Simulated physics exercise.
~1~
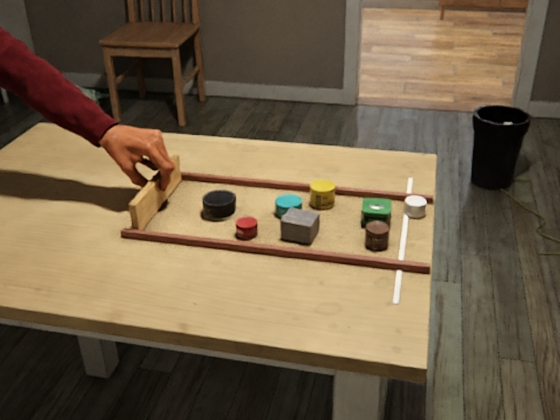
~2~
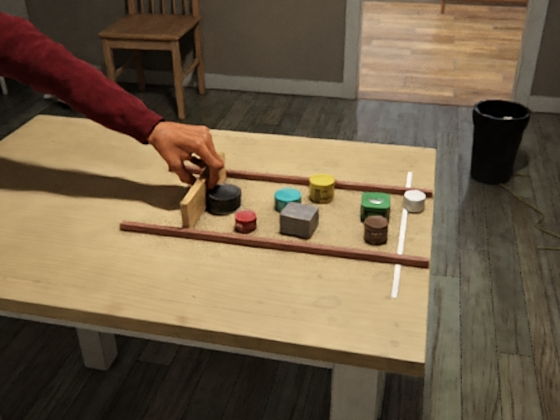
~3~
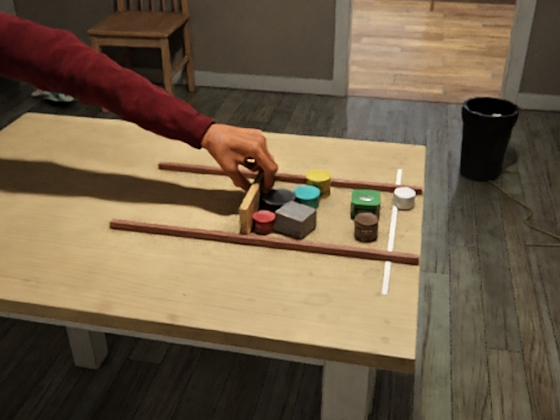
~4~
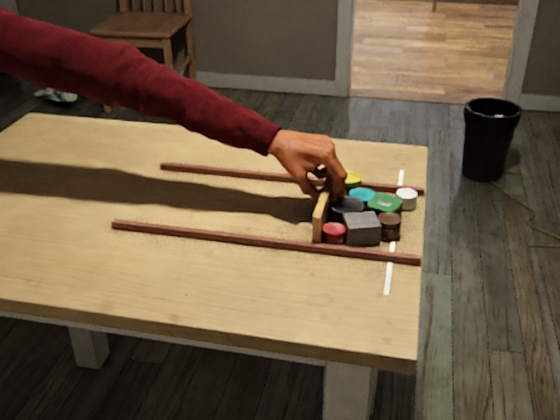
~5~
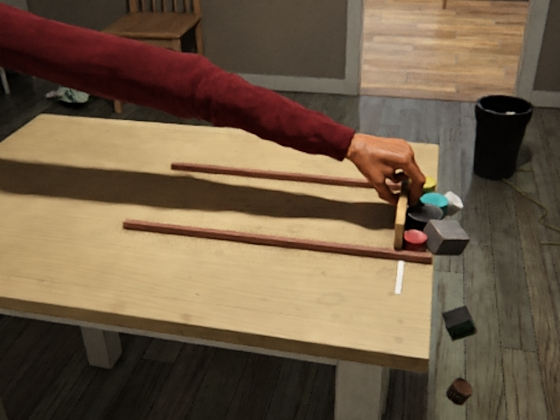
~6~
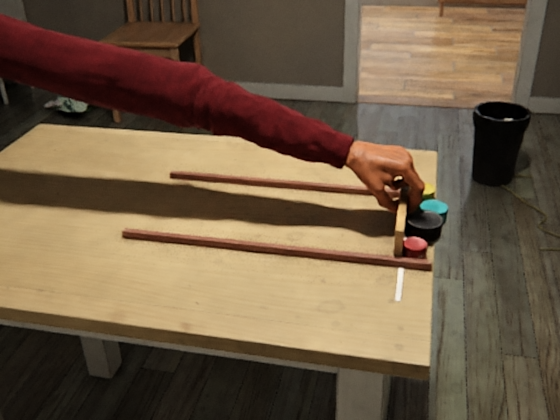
A hand in a dark red sleeve slides an upright wooden board to the right along a table, between two reddish-brown rails. It reaches the black round container first, then gathers the red, teal and yellow ones and the grey block. The bunched objects press into the green case and brown tub, moving them towards the table's edge. As the board nears the white tape, the brown tub and green case drop off, and the grey block and white lid follow. The board stops near the tape, with the black, red, teal and yellow pieces still crowded at the edge.
